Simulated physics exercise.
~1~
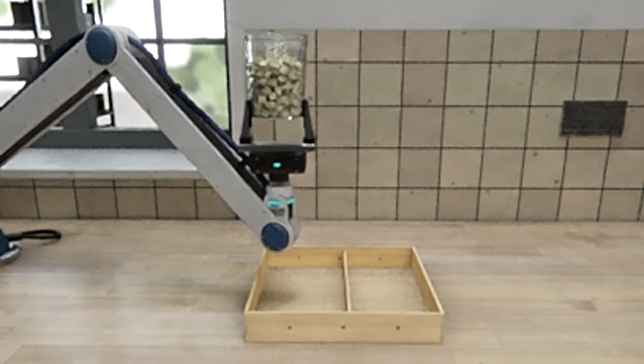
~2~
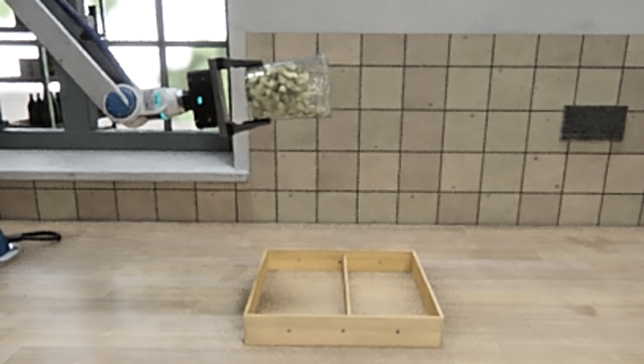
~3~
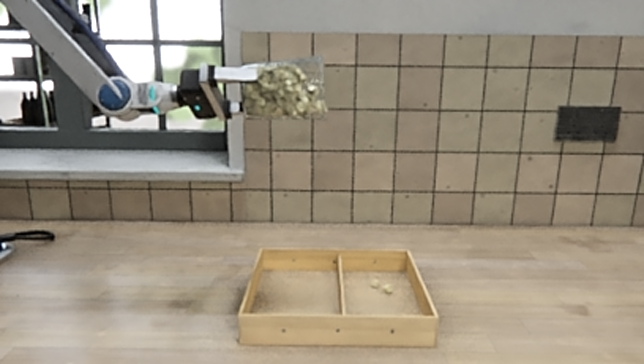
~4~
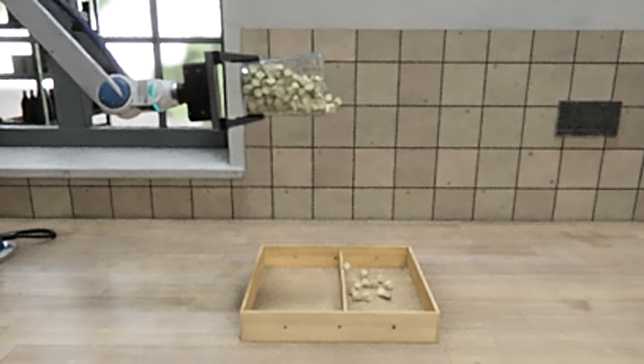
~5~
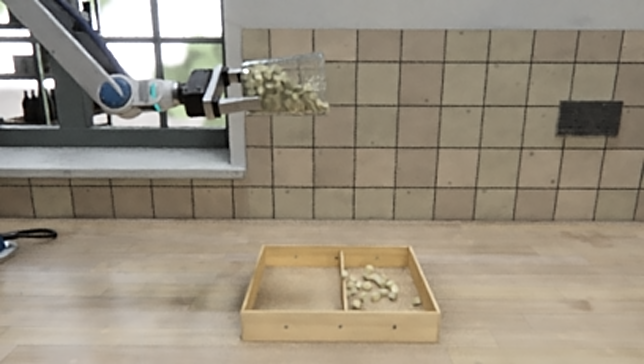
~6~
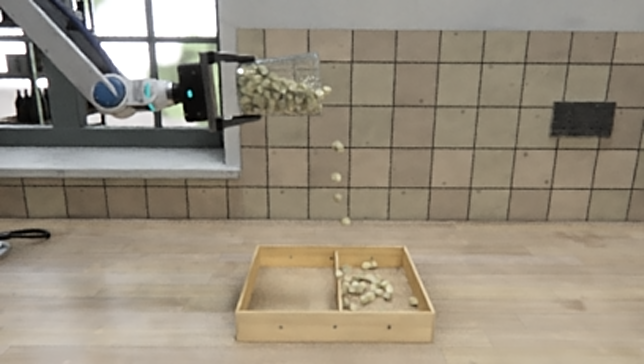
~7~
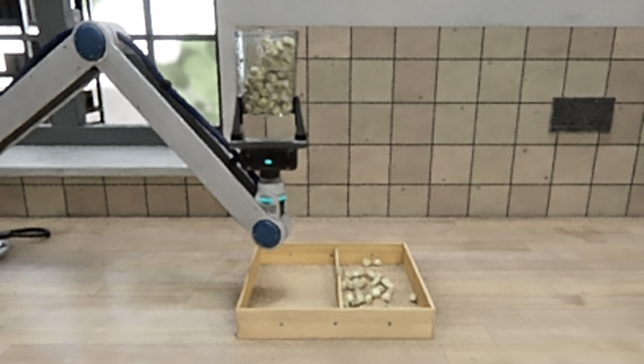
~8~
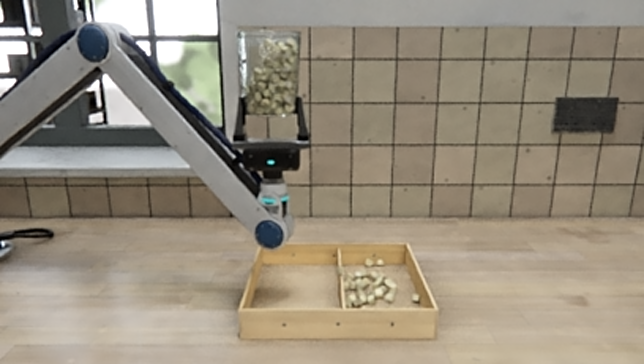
On a wooden table by a tiled wall, a robot arm lifted a clear cup of pale vegetable dice, tipped it sideways and shook some into the right part of a divided wooden tray, then turned the cup upright, still mostly full.
